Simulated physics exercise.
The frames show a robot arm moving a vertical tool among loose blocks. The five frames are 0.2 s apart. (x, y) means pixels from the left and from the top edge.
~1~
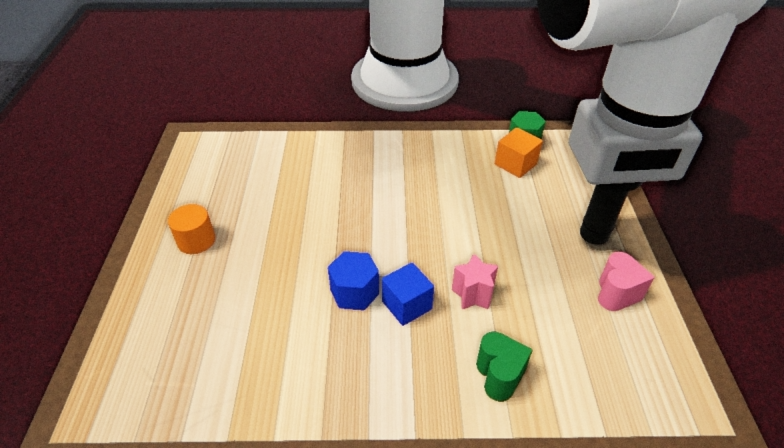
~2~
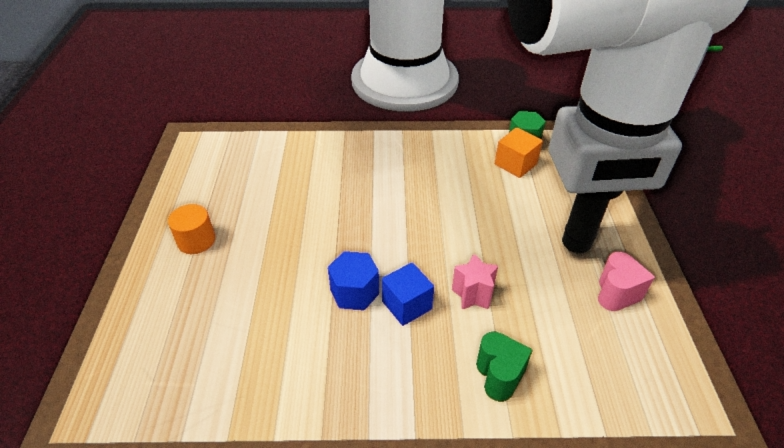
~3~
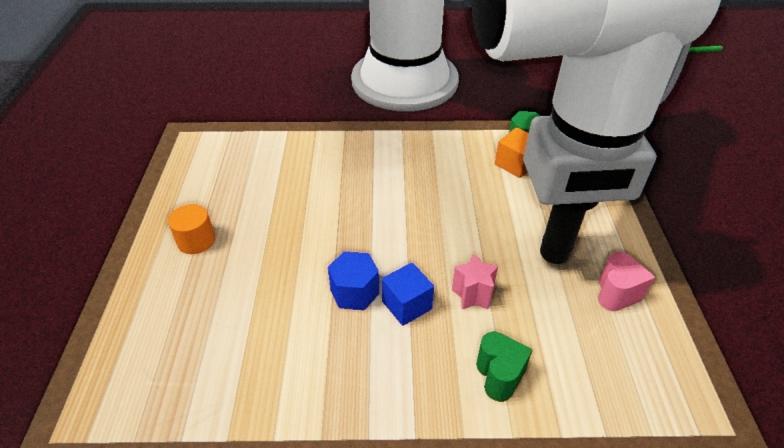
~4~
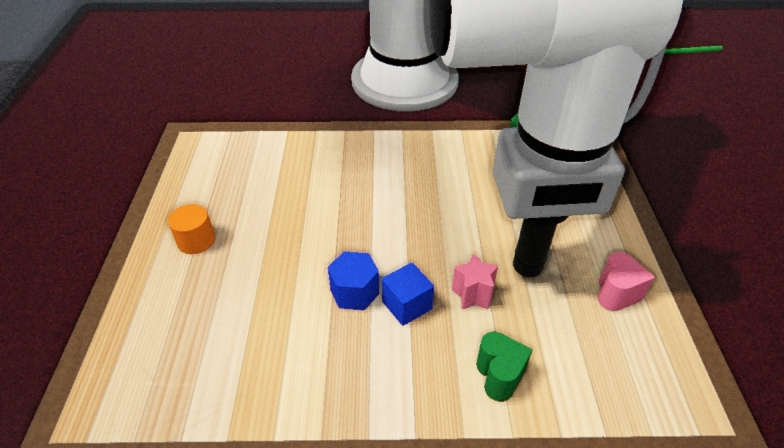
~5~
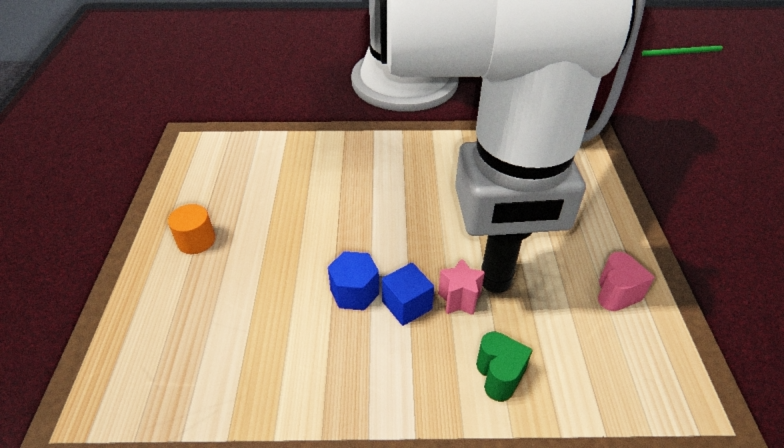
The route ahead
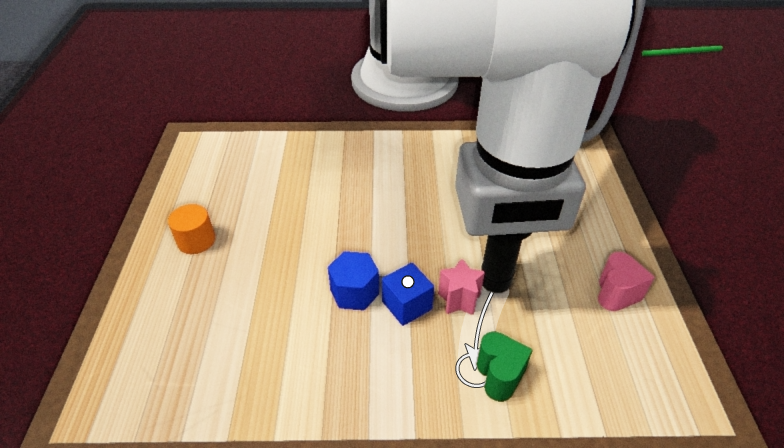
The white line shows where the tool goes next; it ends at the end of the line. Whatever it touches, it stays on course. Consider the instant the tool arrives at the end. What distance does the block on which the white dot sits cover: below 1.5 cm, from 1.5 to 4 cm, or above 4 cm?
Band: Under 1.5 cm.
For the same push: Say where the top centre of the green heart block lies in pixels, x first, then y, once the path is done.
It sits at (518, 377).
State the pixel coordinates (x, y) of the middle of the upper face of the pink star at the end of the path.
It should be at about (446, 293).
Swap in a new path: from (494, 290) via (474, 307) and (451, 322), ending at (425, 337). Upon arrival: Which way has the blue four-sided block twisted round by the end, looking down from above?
Bird's-eye view: Clockwise.
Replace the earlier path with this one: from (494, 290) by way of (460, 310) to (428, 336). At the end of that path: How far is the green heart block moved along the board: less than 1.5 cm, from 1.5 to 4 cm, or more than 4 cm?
Verdict: Less than 1.5 cm.
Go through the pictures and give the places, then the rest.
Tool's lower end (594, 235); blue four-sided block (408, 282); pink star (477, 271); green heart block (505, 354), in the first picture.
Tool (576, 244); blocks still, in the second picture.
Tool (555, 254); blocks still, in the third picture.
Tool (528, 267); blocks still, in the fourth picture.
Tool (495, 282); blue four-sided block (408, 282); pink star (463, 276); green heart block (505, 354), in the fifth picture.
Drawn move, from (494, 290) via (483, 313) and (477, 340), ending at (475, 370); the dot is on the blue four-sided block.
On the path given first. Halfway along, tool (481, 319); blue four-sided block (401, 281); pink star (446, 292), turned 55° clockwise.
At the end, tool (476, 363); blue four-sided block (401, 281); pink star (446, 293), turned 60° clockwise; green heart block (518, 377), turned 40° anticlockwise.
